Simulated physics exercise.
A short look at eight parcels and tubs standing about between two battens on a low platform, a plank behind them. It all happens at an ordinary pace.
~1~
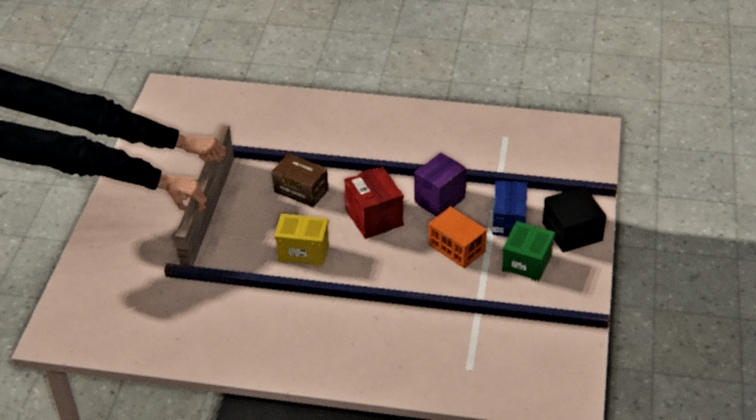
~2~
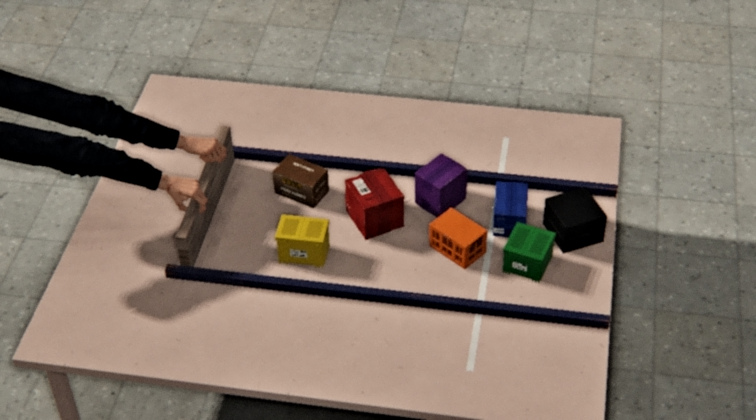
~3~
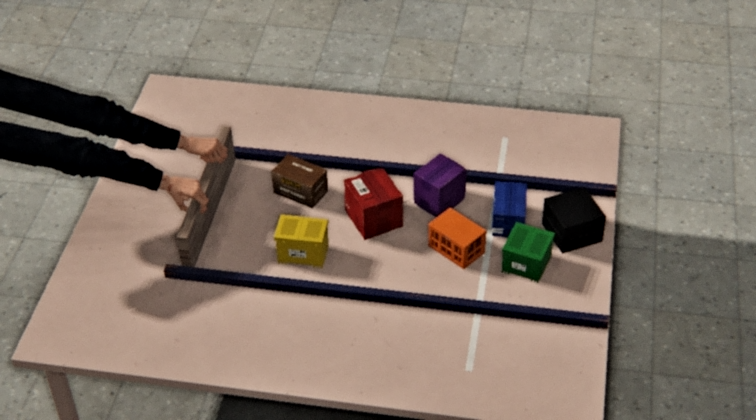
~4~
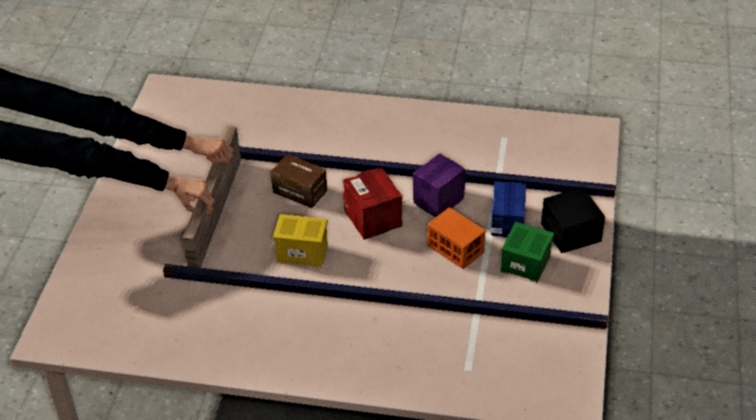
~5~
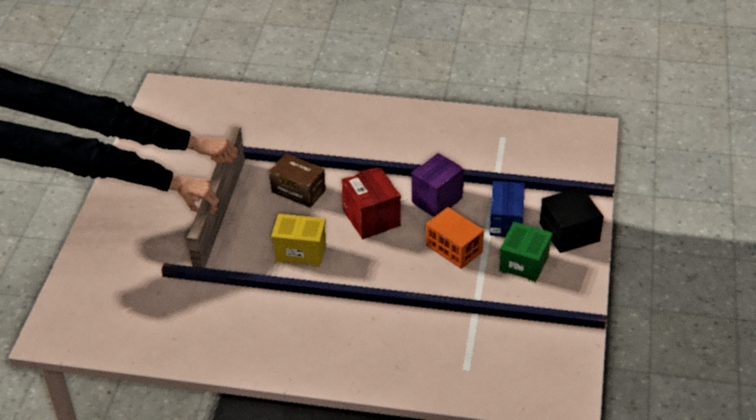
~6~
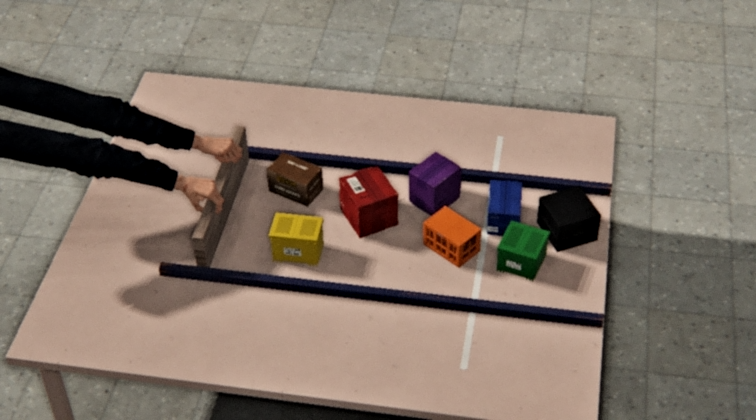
Two hands nudge a plank slightly right behind eight boxes that stay still between rails.
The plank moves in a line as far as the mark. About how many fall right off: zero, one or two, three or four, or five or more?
Here the number that fall off is one or two.
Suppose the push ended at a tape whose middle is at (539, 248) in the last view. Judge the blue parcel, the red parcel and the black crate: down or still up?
The blue parcel tumbles off; the red parcel holds on; the black crate tumbles off.
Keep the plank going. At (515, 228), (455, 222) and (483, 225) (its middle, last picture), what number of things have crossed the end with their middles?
Place by place, 2, 0 and 1.
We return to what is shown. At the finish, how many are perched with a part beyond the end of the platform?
It comes to 1.
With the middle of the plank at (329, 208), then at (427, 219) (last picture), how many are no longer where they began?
The counts are 2 and 8.
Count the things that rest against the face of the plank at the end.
The number is 3.
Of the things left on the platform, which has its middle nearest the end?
That is the green tote.
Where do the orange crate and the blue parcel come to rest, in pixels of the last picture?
The orange crate stops around (552, 255); the blue parcel around (573, 228).
Soon after, none off yet; black crate at rest near (568, 219); green tote at rest near (523, 251); blue parcel at rest near (505, 208).
Then, none off yet; black crate moved a little near (583, 223); green tote moved a little near (547, 255); blue parcel moved about its own width near (533, 215).
At rest, the number that fall off is one or two; fallen, black crate.
